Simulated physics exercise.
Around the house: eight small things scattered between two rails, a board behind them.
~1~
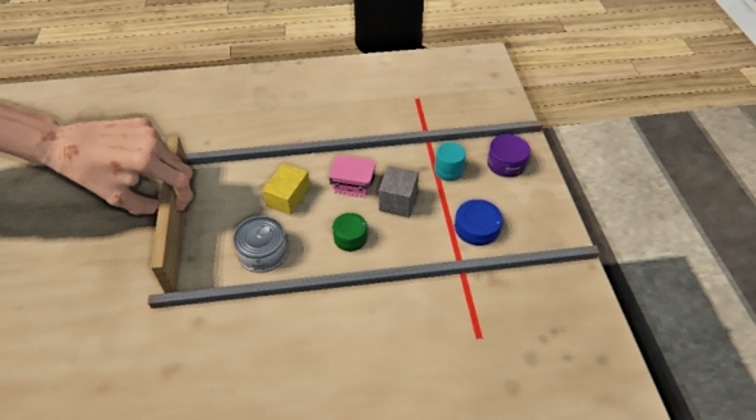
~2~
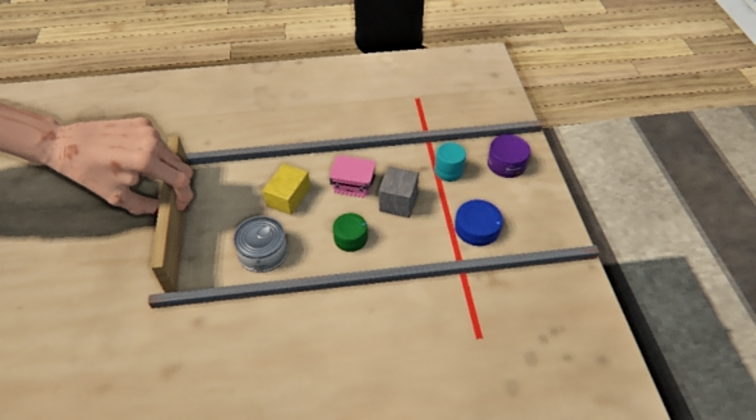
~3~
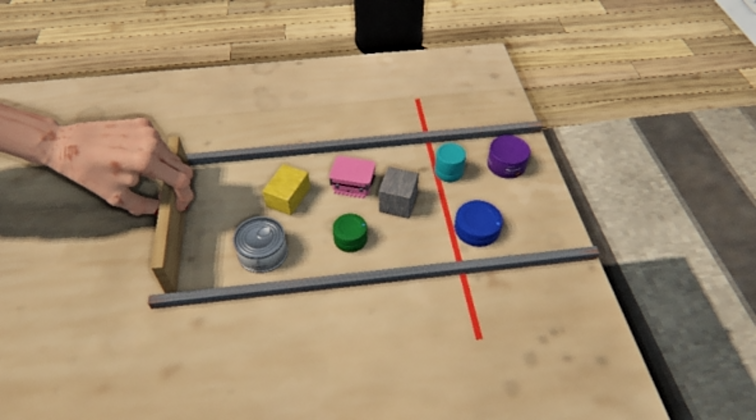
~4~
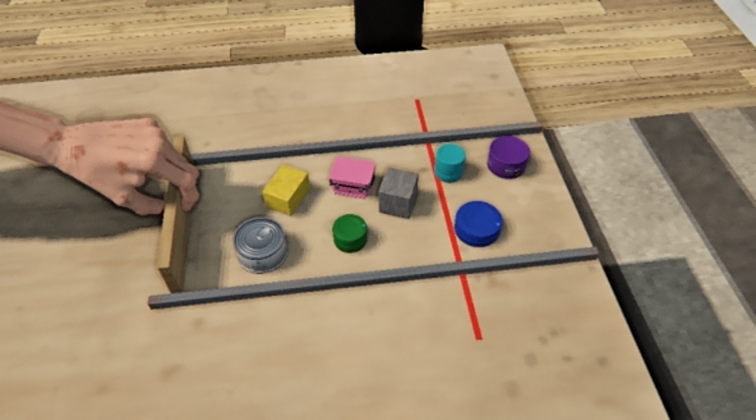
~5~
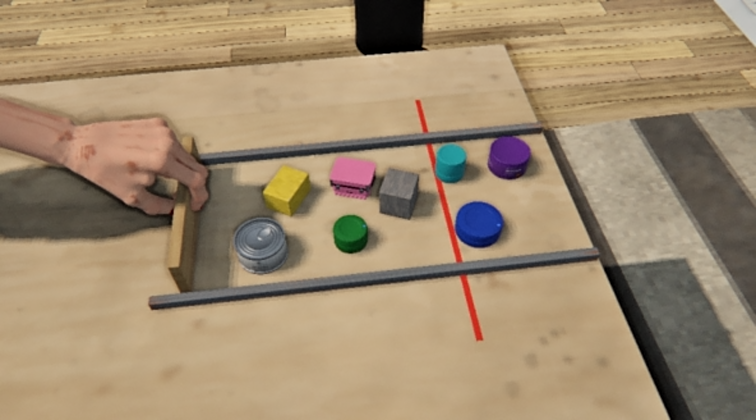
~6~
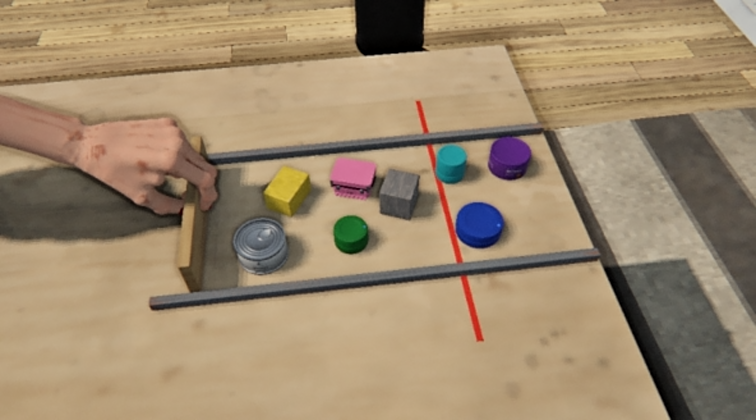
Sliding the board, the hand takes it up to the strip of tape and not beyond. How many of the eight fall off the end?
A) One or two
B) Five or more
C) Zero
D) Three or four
Zero.
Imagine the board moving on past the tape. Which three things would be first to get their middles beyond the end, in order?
The purple tub, then the blue lid, then the turquoise lid.
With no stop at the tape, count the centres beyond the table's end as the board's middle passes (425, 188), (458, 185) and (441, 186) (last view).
In order, that gives 0, then 1, then 0.
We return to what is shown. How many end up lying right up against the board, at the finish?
In contact: 2.
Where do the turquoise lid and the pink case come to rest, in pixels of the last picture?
In the last picture the first middle sits at (518, 158) and the other at (483, 161).
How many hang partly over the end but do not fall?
Overhang count: 1.
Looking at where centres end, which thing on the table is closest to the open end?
It's the purple tub.
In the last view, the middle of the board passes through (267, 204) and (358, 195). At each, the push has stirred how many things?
2 at one spot and 5 at the other.
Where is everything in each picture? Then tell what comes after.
In the first frame, purple tub (508, 156); blue lid (478, 222); turquoise lid (450, 162); board (173, 211); tape (443, 199).
In the second frame, blue lid (478, 223); green lid (350, 232).
In the third frame, turquoise lid (450, 163); yellow block (287, 190).
In the fourth frame, purple tub (508, 158); grey block (399, 193).
In the fifth frame, blue lid (479, 224); pink case (353, 179).
In the sixth frame, purple tub (509, 159); blue lid (479, 225); turquoise lid (451, 165); board (197, 211); tape (444, 201).
A little later, none off yet; purple tub at rest near (509, 159); blue lid at rest near (479, 225); turquoise lid at rest near (451, 165).
Next, none off yet; purple tub moving near (517, 158); blue lid shifted about its own width near (518, 219); turquoise lid shifted about its own width near (485, 161).
When it is over, the number that fall off is zero.
